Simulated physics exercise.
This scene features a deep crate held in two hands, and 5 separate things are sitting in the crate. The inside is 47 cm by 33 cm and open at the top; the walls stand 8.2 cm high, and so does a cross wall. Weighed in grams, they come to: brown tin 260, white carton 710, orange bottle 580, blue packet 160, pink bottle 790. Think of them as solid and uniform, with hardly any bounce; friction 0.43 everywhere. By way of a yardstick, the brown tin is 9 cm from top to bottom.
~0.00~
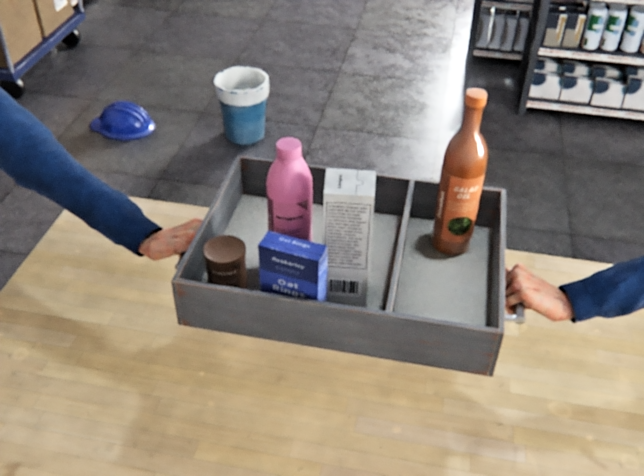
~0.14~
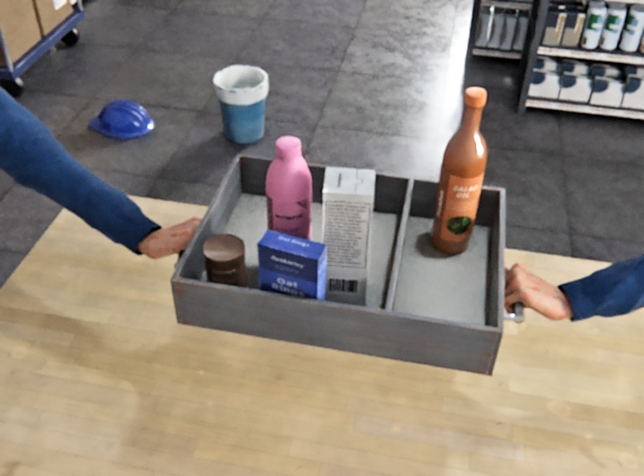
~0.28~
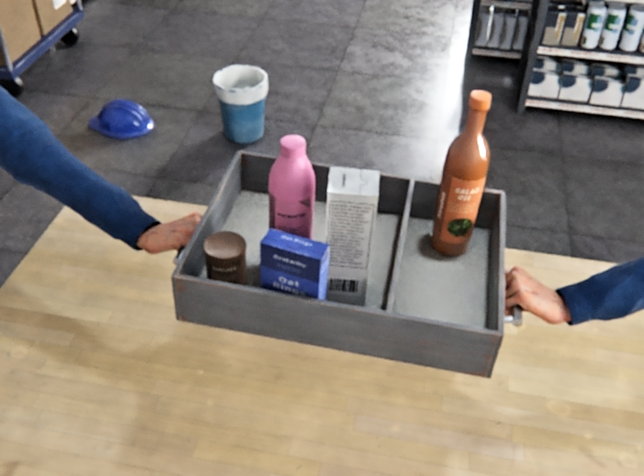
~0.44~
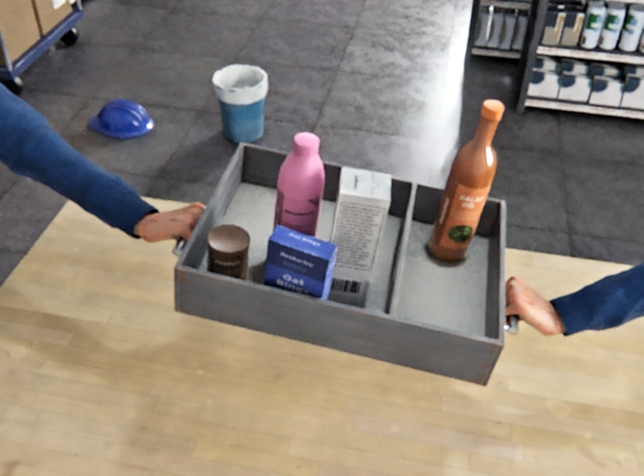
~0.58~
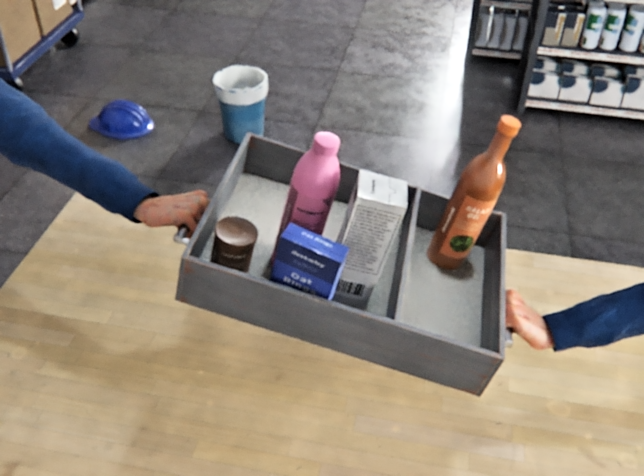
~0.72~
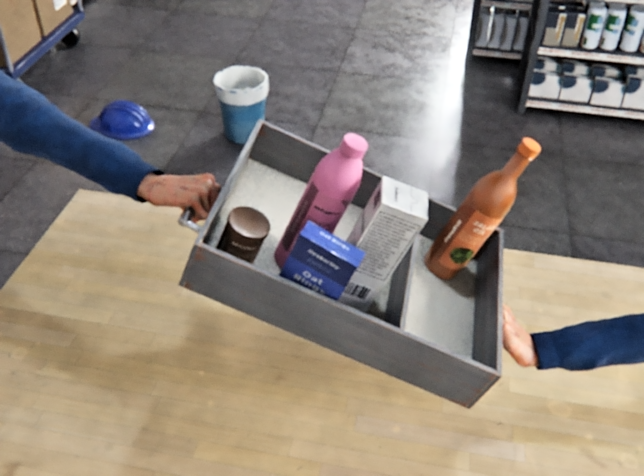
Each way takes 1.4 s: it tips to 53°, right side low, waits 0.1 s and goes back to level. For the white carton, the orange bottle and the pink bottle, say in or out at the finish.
White carton: In, orange bottle: Out, pink bottle: Out.
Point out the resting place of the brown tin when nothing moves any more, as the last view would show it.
Its centre ends close to (303, 297) in the last view.
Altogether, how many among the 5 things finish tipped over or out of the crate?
So, 3 in all.
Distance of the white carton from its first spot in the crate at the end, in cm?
It ends about 12 centimetres from where it started.
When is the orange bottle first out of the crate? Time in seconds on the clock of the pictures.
At around 1.0 seconds on the pictures' clock.
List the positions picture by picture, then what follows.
The first picture shows crate level; white carton (347, 243); orange bottle (463, 174); pink bottle (290, 214).
The second picture shows crate level; brown tin (226, 269); blue packet (292, 283).
The third picture shows crate tipped 2°, right side down; brown tin (226, 266); blue packet (294, 282).
The fourth picture shows crate tipped 6°, right side down; brown tin (228, 260); blue packet (297, 280).
The fifth picture shows crate tipped 12°, right side down; brown tin (233, 252); blue packet (304, 279).
The sixth picture shows crate tipped 21°, right side down; white carton (373, 250); orange bottle (483, 210); pink bottle (323, 205).
After 1.22 s, crate tipped 49°, right side down; orange bottle now out of the crate; pink bottle tipped 53° from how it sat near (426, 243); white carton tipped 53° from how it sat near (433, 293).
After 2.22 s, crate tipped 32°, right side down; pink bottle now out of the crate; white carton on its side near (447, 292); brown tin slid 14 cm.
At rest (3.5 s), out of the crate, orange bottle and pink bottle; tipped over in the crate, white carton; not toppled but over 5 cm from the start, brown tin and blue packet. In the last view, white carton near (428, 249), orange bottle near (455, 396).
